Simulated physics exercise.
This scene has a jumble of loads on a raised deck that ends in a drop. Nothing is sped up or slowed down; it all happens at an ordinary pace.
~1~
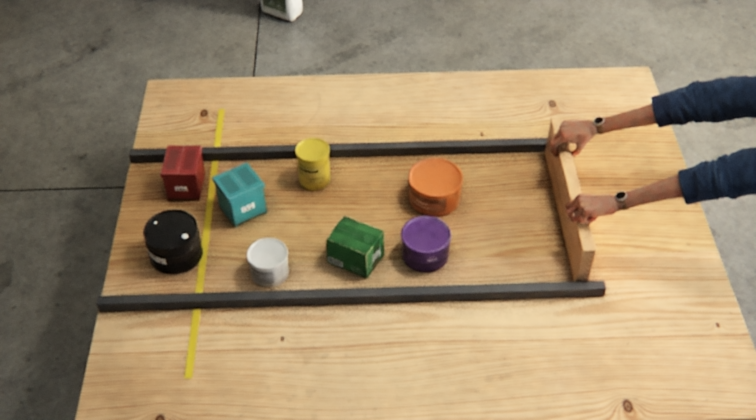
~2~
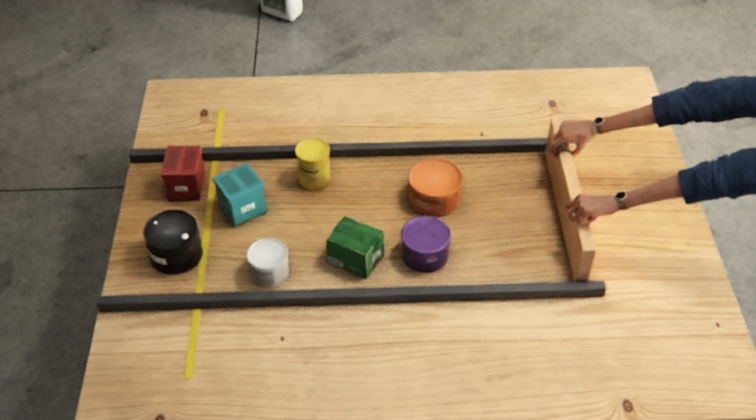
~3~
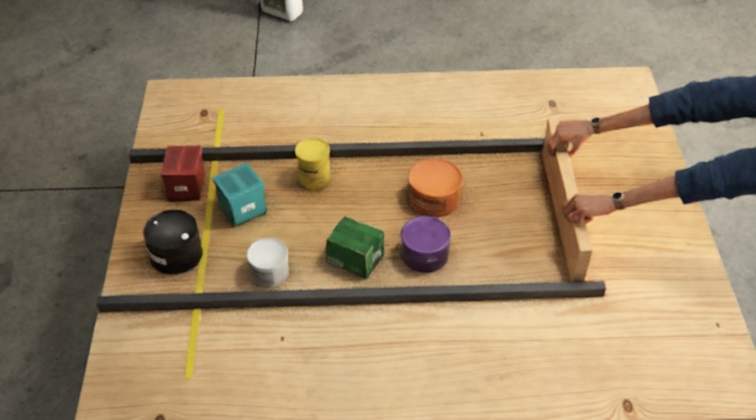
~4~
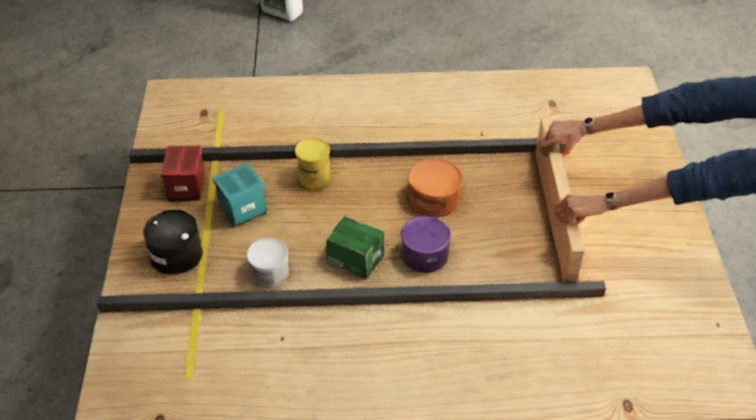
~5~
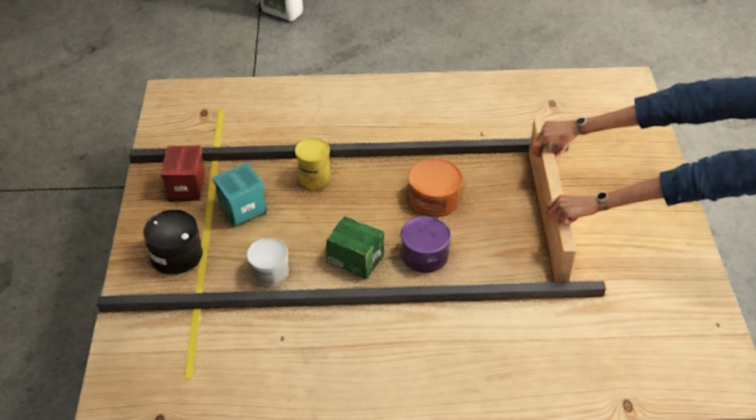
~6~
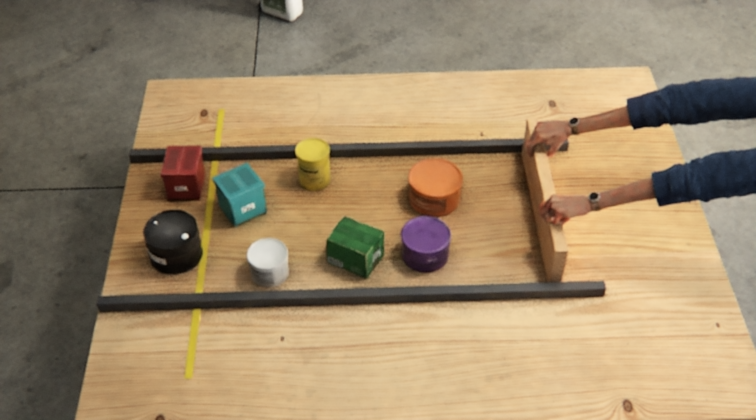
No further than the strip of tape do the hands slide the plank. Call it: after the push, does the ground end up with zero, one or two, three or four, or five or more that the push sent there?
The ground ends up with one or two.
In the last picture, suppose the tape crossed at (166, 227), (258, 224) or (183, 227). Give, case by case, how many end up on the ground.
Tallies in the order given: 5, 0, 3.
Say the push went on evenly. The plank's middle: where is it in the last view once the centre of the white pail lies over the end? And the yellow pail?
The white pail gives roughly (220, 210), the yellow pail roughly (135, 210).
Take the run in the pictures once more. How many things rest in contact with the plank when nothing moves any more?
3.
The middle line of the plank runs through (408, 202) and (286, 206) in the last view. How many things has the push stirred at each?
3, then 7.
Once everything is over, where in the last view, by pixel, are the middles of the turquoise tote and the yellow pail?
You'll see the turquoise tote at (133, 199), with the yellow pail at (195, 163).
Soon after, none off yet; black canister at rest near (173, 242); red tote at rest near (184, 173); turquoise tote at rest near (241, 195).
In the end, the number that fall off is one or two; gone, white pail.
